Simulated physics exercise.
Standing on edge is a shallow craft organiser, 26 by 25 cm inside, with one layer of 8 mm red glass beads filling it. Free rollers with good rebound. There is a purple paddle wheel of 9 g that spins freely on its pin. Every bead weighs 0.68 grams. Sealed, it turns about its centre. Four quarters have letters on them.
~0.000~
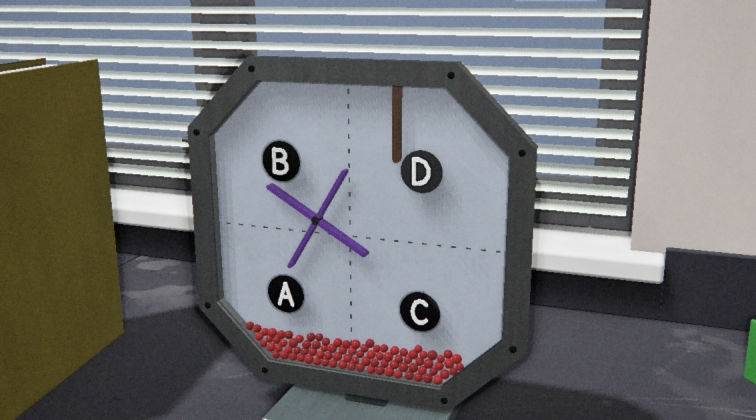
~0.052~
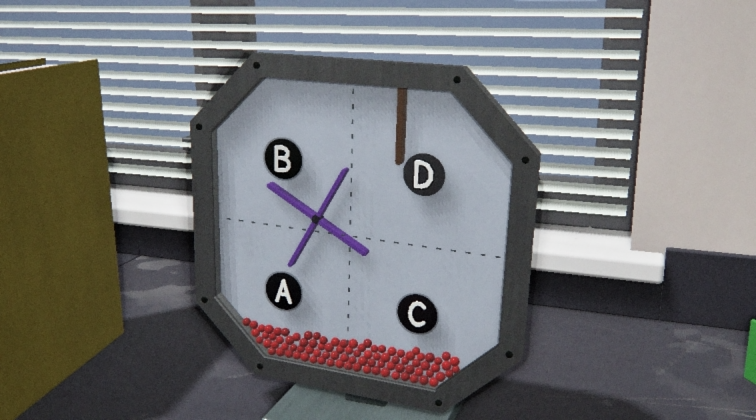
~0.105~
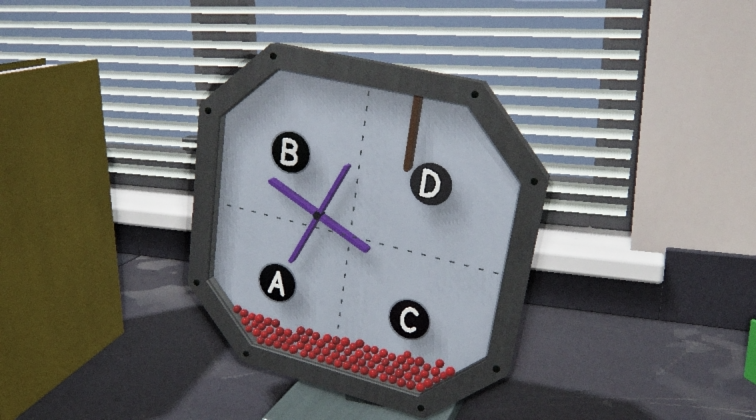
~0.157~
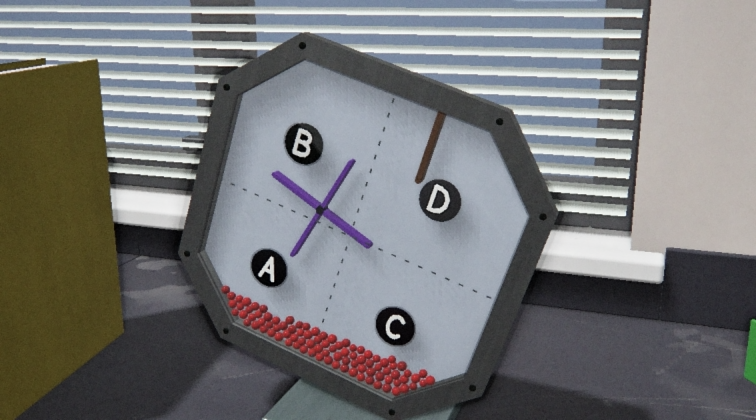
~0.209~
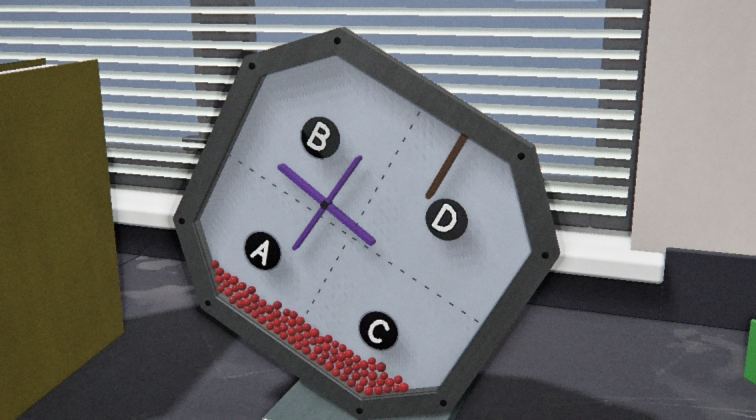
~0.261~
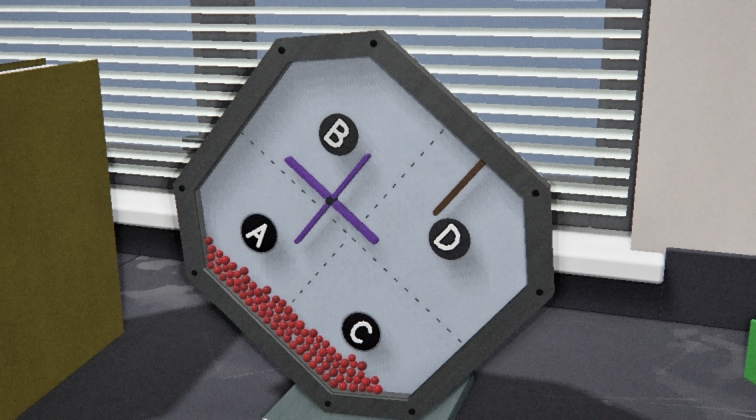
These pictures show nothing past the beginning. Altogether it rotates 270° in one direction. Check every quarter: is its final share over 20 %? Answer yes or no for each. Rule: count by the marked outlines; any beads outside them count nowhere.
A: Yes, B: Yes, C: No, D: No.
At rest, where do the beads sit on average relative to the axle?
Some 2 cm left and 10 cm below.
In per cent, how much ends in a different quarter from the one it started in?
About 90 percent.
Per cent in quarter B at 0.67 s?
0 percent.
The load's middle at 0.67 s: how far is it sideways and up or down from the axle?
Left: About 5 cm; below: About 10 cm.
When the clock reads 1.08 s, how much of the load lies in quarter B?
Share: About 0 percent.
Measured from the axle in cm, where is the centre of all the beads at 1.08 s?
Offset: Approx. 11 cm left, 3 cm below.
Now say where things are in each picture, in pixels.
Level; about 90 beads; load centre (354, 355); top bead (418, 349); purple paddle wheel (317, 220); A (286, 294), B (281, 161), C (420, 312), D (422, 172), in the first frame.
Turned 2° clockwise; load centre (351, 354); top bead (247, 322), in the second frame.
Turned 8° clockwise; load centre (341, 352); top bead (237, 309); wall ends (408, 168), in the third frame.
Turned 18° clockwise; load centre (325, 346); top bead (226, 290); purple paddle wheel (322, 209), in the fourth frame.
Turned 29° clockwise; load centre (307, 337); top bead (215, 265), in the fifth frame.
Turned 40° clockwise; load centre (291, 326); top bead (209, 241); purple paddle wheel (332, 200); A (259, 233), B (339, 135), C (361, 332), D (449, 239), in the sixth frame.
After 0.67 s, it stands 125° clockwise; the beads' middle is 5 cm left of and 10 cm below the centre; C 45 %, D 55 %.
After 1.08 s, it has come round 211° clockwise; the beads' middle is 11 cm left of and 3 cm below the centre; D 100 %.
After 1.43 s, it has come round 270° clockwise; the beads' middle is 6 cm left of and 4 cm above the centre; B 15 %, D 80 %.
At rest by 5.1 s, it has come round 270° clockwise; A 35 %, B 55 %, C 0 %, D 10 %.
